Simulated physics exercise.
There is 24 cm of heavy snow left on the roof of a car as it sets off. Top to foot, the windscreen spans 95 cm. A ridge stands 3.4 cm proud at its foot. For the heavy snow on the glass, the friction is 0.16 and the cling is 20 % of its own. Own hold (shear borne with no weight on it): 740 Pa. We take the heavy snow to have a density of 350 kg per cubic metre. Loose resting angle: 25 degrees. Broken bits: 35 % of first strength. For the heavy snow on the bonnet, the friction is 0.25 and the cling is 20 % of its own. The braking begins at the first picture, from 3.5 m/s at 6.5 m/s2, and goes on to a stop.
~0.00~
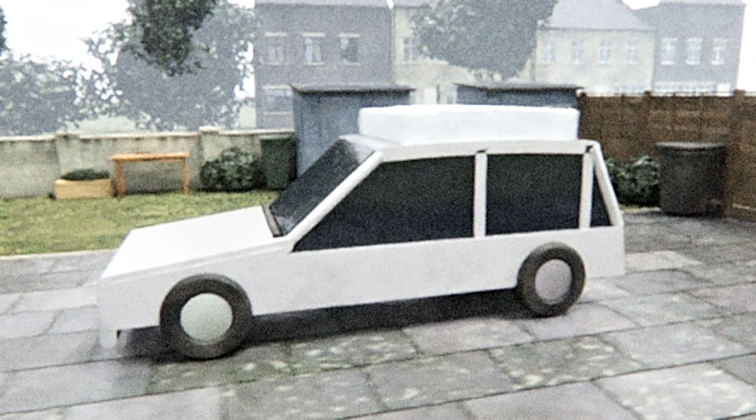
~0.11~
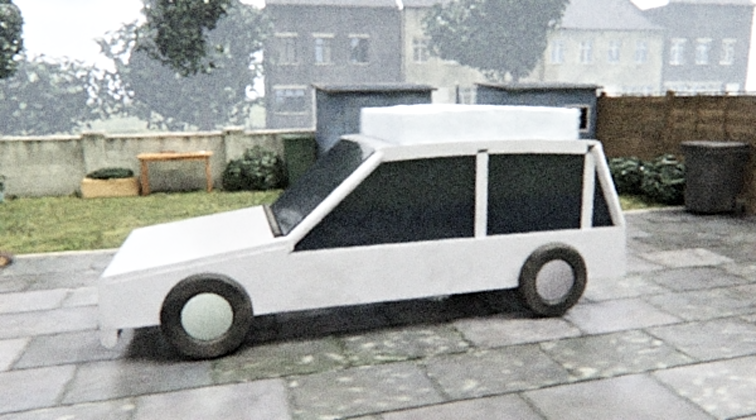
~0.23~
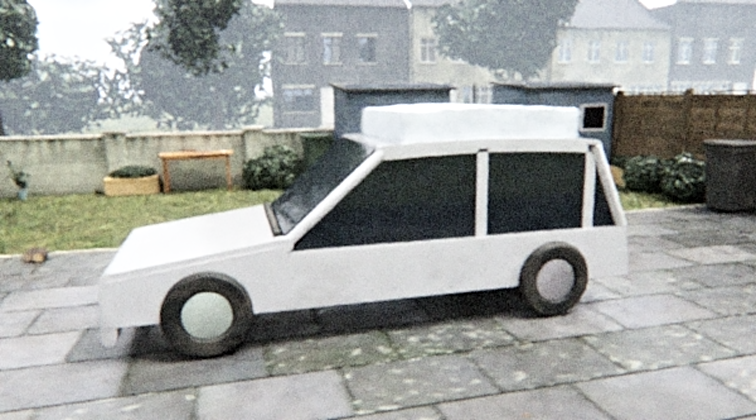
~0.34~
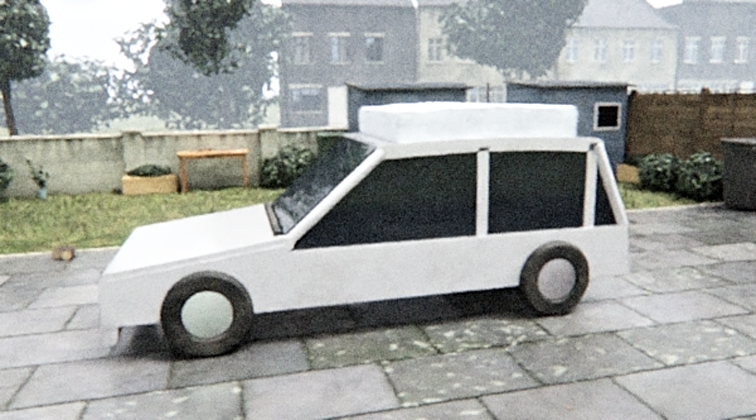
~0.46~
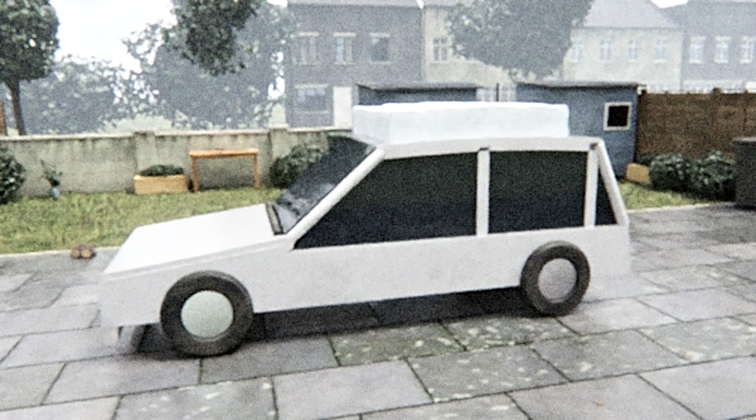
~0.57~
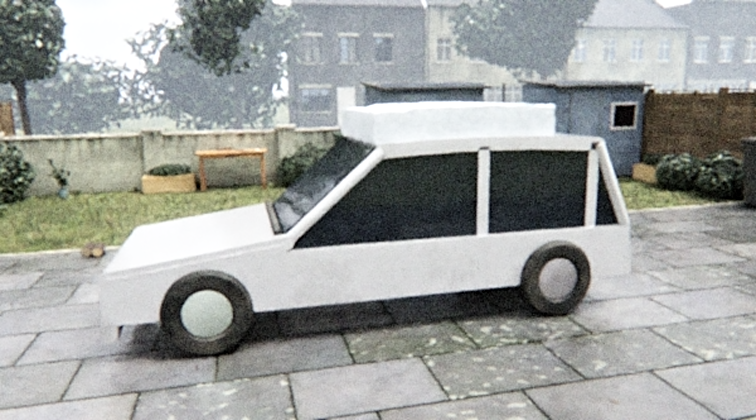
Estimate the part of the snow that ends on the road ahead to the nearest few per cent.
About 7 %.
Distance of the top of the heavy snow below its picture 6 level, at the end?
Measured change: About 0 cm.
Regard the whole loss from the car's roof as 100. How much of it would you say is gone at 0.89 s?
About 70 out of 100.
After 0.89 s, 67 % of the snow is on the roof, 33 % on the glass, none on the bonnet and none has gone off the nose.
After 1.27 s, 51 % of the snow is on the roof, 27 % on the glass, 22 % on the bonnet and none has gone off the nose.
After 1.66 s, 51 % of the snow is on the roof, 14 % on the glass, 36 % on the bonnet and none has gone off the nose.
After 2.04 s, 50 % of the snow is on the roof, 6 % on the glass, 36 % on the bonnet and 7 % has gone off the nose.
After 3.20 s, at the end, 50 % of the snow is on the roof, 6 % on the glass, 36 % on the bonnet and 7 % has gone off the nose.
